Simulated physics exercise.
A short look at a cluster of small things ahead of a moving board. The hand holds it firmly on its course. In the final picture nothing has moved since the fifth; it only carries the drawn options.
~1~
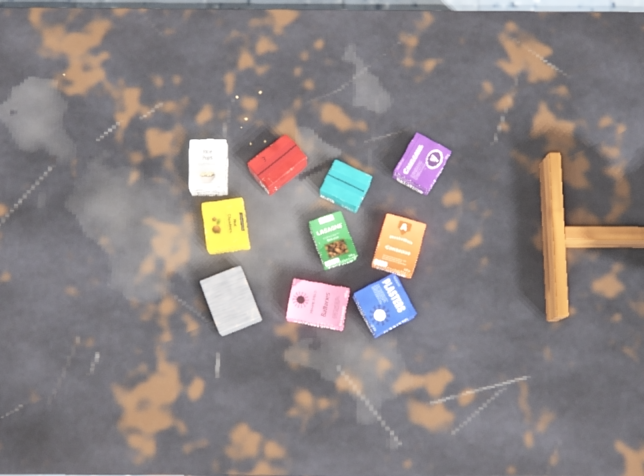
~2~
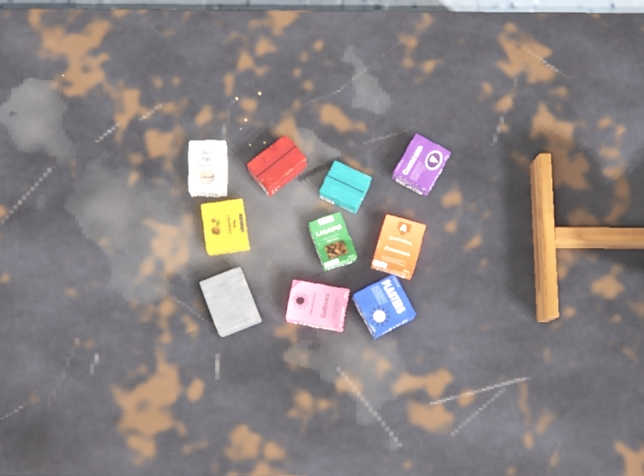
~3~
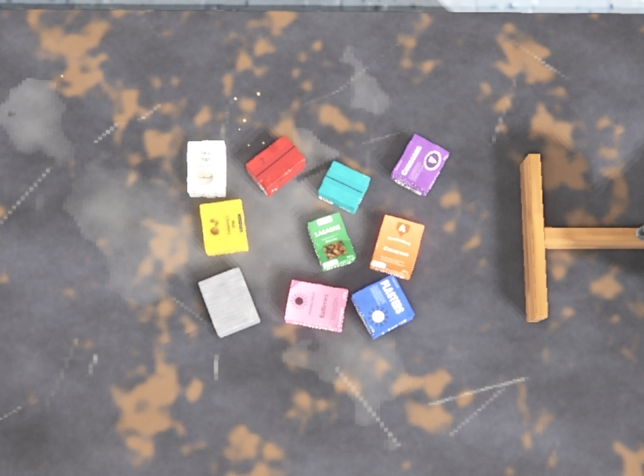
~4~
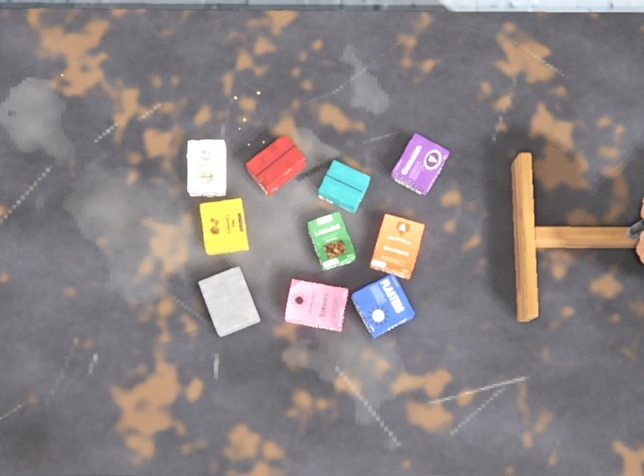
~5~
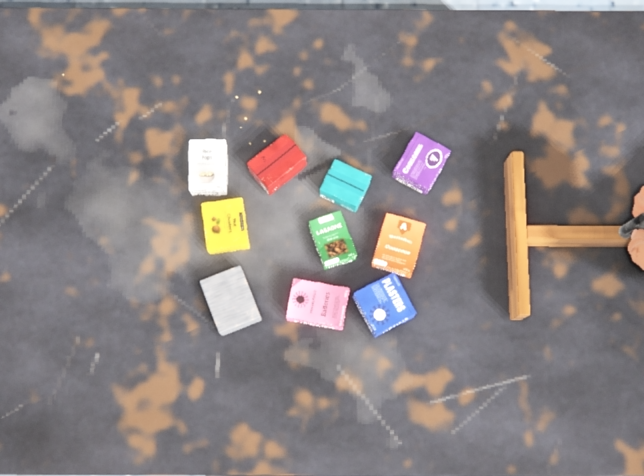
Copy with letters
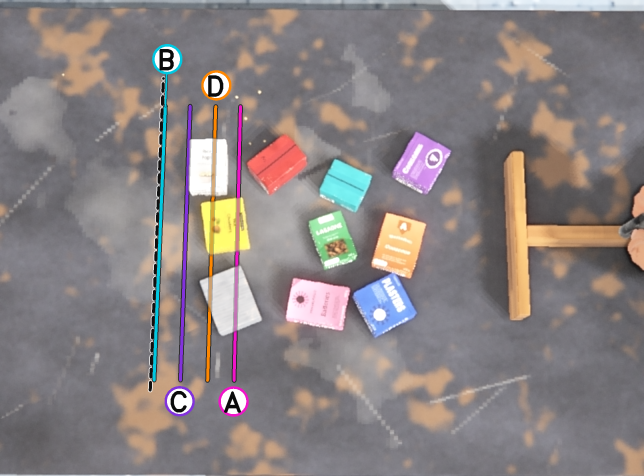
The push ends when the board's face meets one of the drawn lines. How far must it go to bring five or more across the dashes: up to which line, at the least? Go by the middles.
It can halt at D.
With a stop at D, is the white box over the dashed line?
Yes.
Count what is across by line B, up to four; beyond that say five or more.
Five or more.
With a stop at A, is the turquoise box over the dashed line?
By then, no.
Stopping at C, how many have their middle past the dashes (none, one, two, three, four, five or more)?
It has five or more across.
On the marked copy, A at (237, 239); B at (160, 239); C at (185, 239); D at (212, 239); the dashed line at (157, 229).
Taking D. A third of the way, board (410, 231); white box (209, 167); yellow packet (225, 226); none across.
Two thirds of the way, board (298, 231); grey block (166, 299); white box (185, 167); none across.
When it is over, board (213, 230); grey block (82, 300); white box (104, 167); seven across.
As for the rest, A gets only three across; B gets ten across, but is farther than needed; C gets seven across, but is farther than needed.
